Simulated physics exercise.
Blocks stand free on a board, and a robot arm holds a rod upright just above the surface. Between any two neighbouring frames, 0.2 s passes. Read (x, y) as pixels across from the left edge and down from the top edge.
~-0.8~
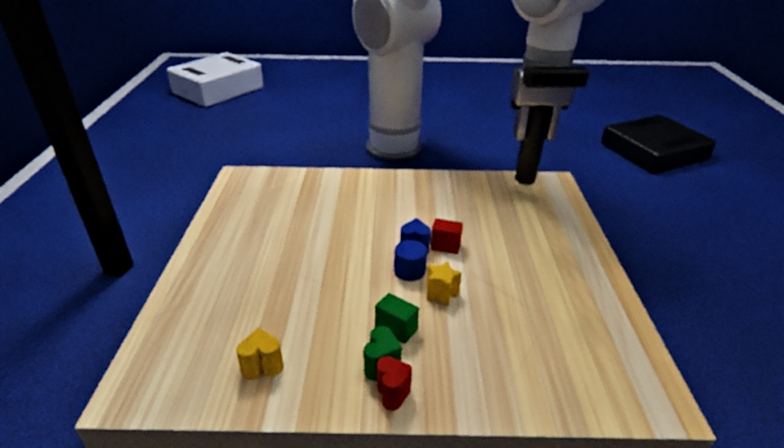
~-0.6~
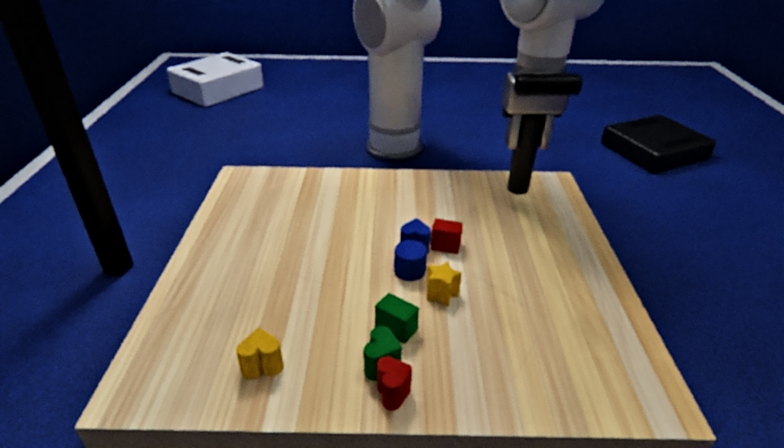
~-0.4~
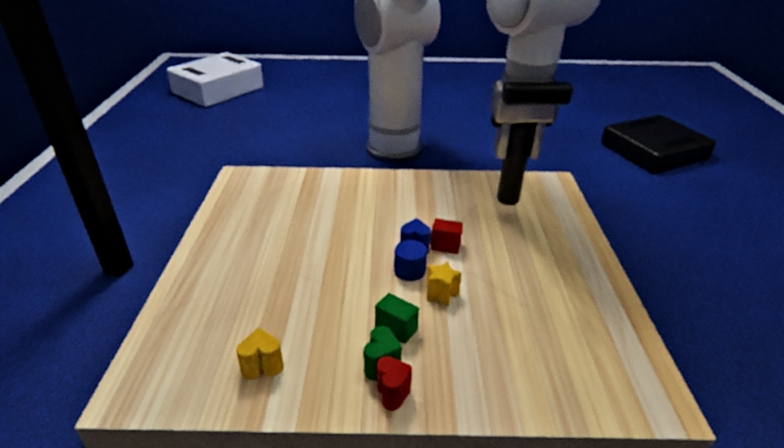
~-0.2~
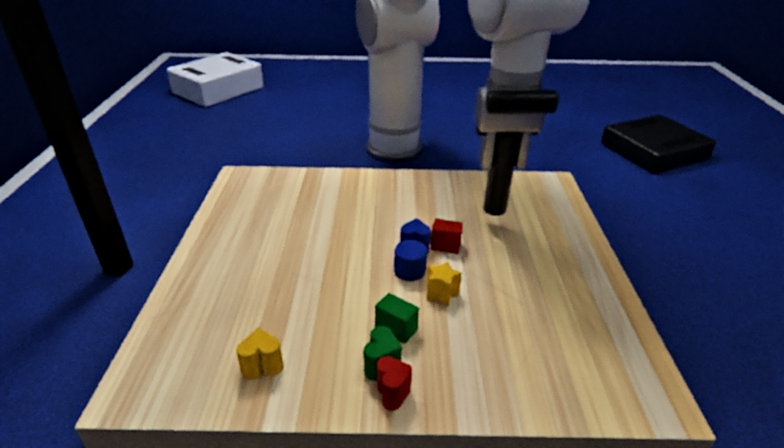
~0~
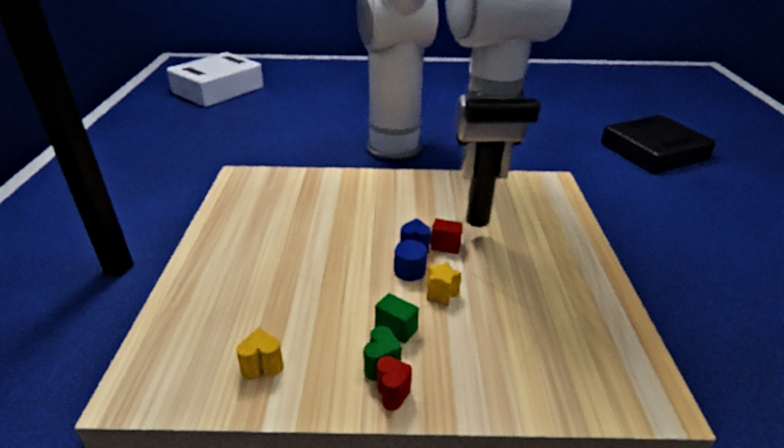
A robot arm holding a dark upright rod moves steadily left and toward the viewer over a wooden board, bringing the rod close to the right side of a red block, while the scattered coloured blocks stay still.
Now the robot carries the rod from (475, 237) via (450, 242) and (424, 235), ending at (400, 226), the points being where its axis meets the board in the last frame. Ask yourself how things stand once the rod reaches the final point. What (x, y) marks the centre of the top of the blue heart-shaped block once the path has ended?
My prediction: (400, 230).
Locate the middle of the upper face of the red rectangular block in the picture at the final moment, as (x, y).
Its top centre is at about (426, 233).
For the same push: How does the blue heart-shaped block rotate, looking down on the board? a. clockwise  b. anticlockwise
a: Clockwise.
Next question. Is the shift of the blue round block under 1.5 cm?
Yes
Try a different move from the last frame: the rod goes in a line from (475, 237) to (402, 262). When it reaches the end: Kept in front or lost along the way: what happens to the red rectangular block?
It stays ahead.
The first path, step by step. One third of the way, rod at (451, 226); blue heart-shaped block at (404, 230), turned 35° clockwise; red rectangular block at (431, 232), turned 20° anticlockwise.
Two thirds of the way, rod at (425, 219); blue heart-shaped block at (400, 230), turned 30° clockwise; red rectangular block at (426, 233), turned 20° anticlockwise.
At the end, rod at (400, 211); blue round block unmoved; blue heart-shaped block at (400, 230), turned 30° clockwise; red rectangular block at (426, 233), turned 20° anticlockwise.
